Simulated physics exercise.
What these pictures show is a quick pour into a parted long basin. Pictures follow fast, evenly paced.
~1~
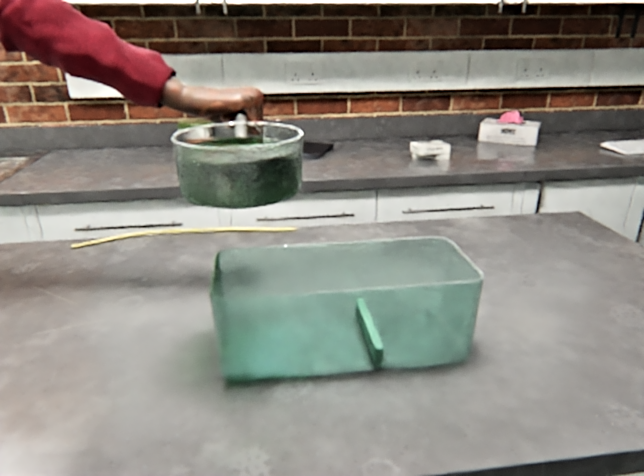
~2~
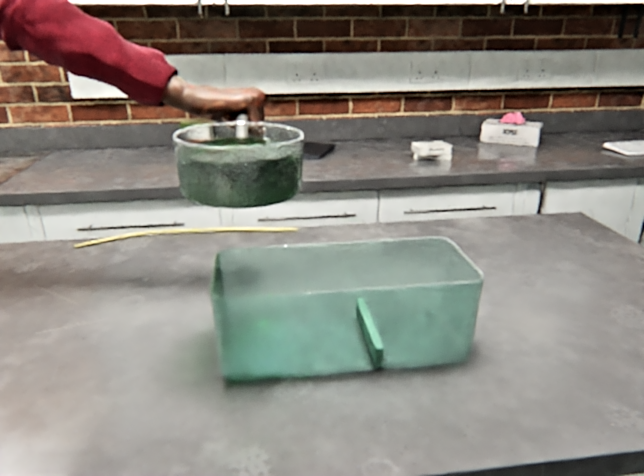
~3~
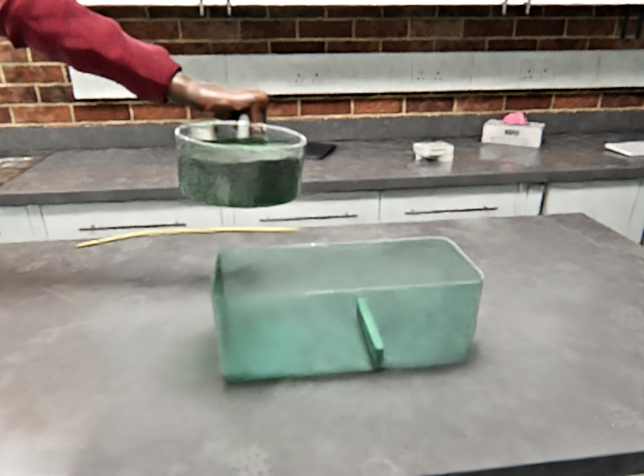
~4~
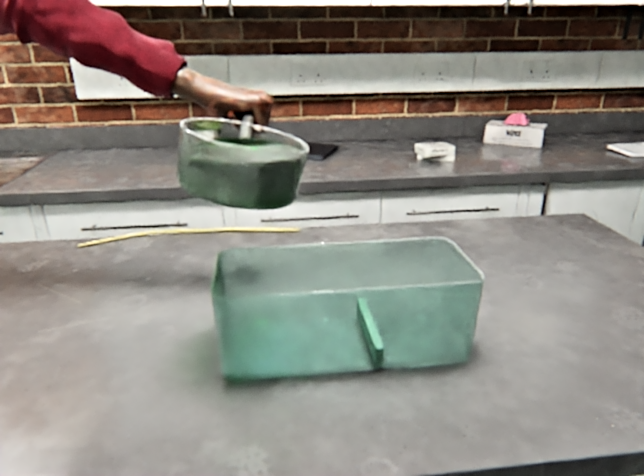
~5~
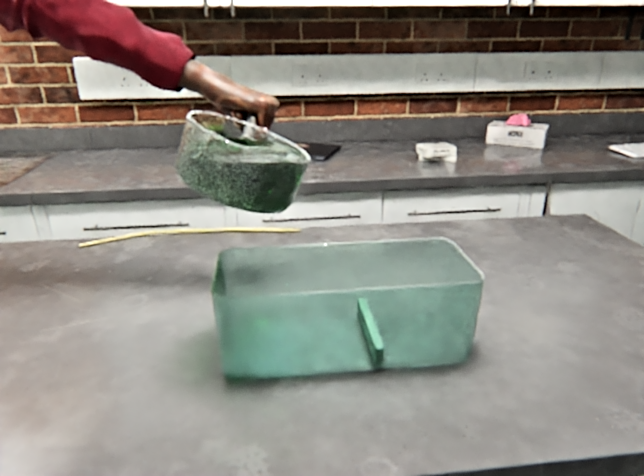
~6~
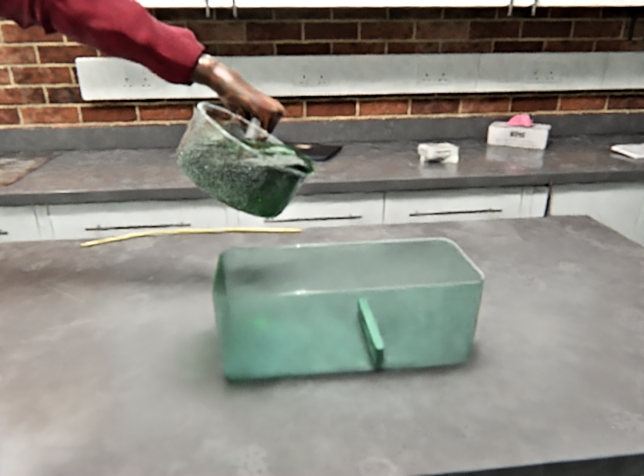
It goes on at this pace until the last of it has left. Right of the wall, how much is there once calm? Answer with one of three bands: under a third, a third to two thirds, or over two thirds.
Under a third.
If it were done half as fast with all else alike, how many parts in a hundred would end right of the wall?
Roughly 30 in a hundred.
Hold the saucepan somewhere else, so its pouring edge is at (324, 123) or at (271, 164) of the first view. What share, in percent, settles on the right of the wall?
In turn 35 % and 25 %.
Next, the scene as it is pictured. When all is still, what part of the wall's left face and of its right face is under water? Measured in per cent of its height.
I get 70 % for the left and 40 % for the right.
A moment on, the saucepan is tipped on its side and 23 per cent is still to pour, 29 is left of the wall and 1 right of it.
Next, the saucepan is tipped right over and 5 per cent is still to pour, 76 is left of the wall and 12 right of it.
Then the saucepan is tipped right over and 0 per cent is still to pour, 73 is left of the wall and 20 right of it.
Later the saucepan is tipped right over and 0 per cent is still to pour, 70 is left of the wall and 25 right of it.
Finally, 70 per cent lies left of the wall, 26 right of it and 4 outside.
